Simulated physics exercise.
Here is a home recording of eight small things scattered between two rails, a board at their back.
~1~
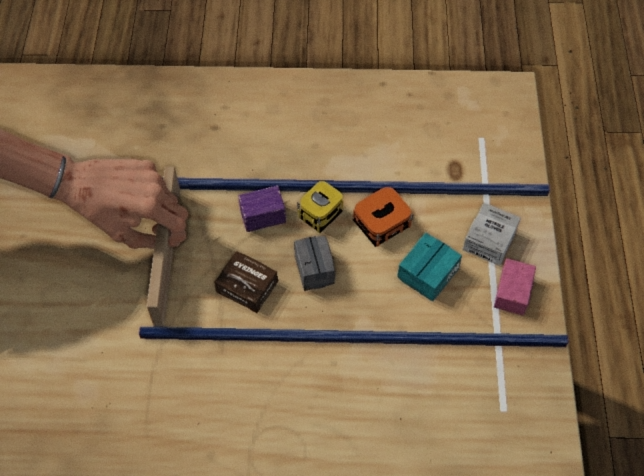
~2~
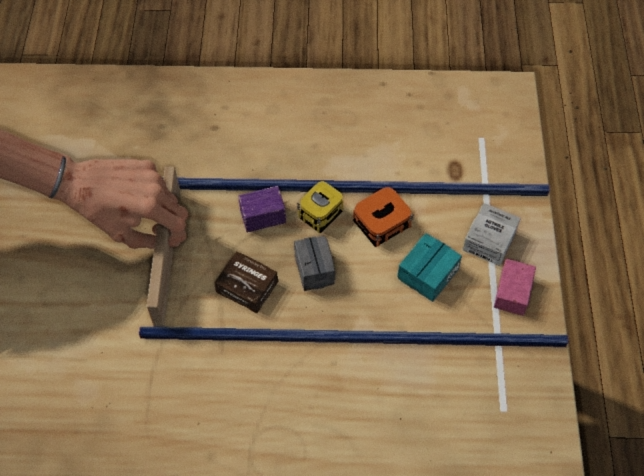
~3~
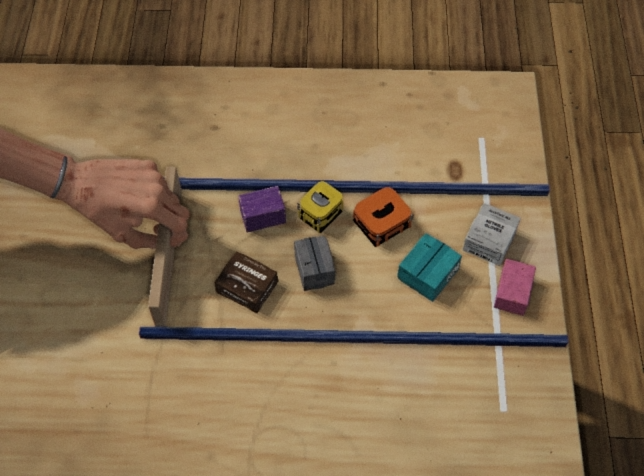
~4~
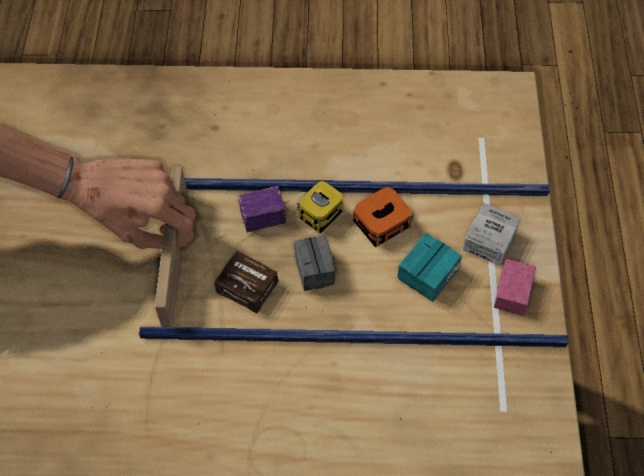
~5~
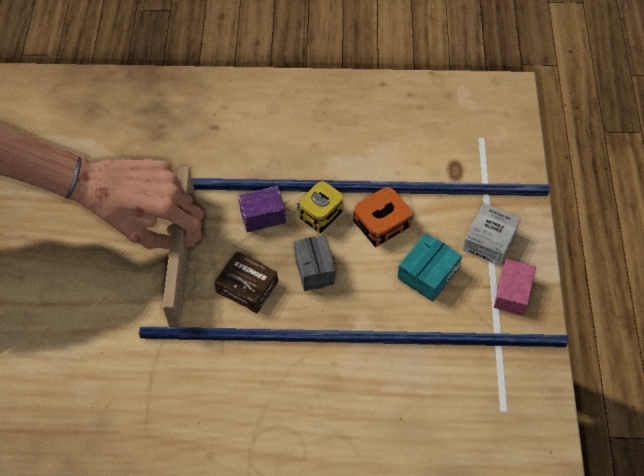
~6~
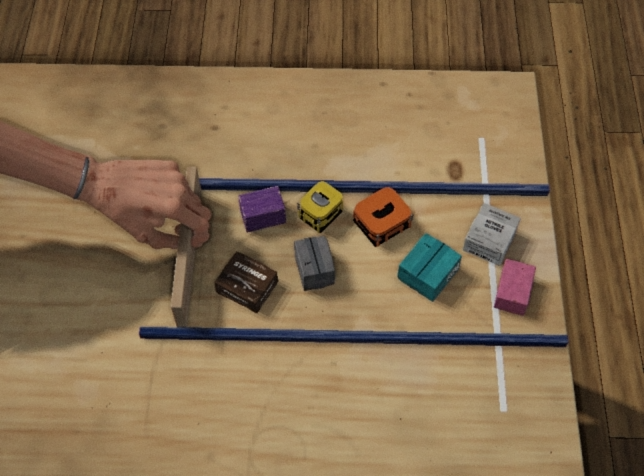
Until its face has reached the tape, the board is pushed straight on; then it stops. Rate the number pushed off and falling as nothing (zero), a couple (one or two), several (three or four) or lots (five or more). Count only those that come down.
It is several.
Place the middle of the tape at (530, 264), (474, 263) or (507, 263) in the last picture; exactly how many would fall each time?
Tallies in the order given: 6, 3, 6.
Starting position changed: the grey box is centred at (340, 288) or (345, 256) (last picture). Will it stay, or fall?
For the first start it holds its spot, and for the second it holds its spot.
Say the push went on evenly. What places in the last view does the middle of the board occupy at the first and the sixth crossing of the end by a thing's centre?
Its middle is near (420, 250) and then near (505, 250).
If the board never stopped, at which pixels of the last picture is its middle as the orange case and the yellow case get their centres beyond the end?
First near (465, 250), second near (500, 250).
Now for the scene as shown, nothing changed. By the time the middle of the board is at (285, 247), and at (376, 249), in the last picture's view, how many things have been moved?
I count 5 first and 7 after.
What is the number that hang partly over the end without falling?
The count would be 2.
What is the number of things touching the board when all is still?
Counting them up gives 2.
Soon after, none off yet; pink block at rest near (515, 287); white box at rest near (492, 234); turquoise box at rest near (431, 267).
In the end, the number that fall off is three or four; gone, orange case, turquoise box, white box and pink block.
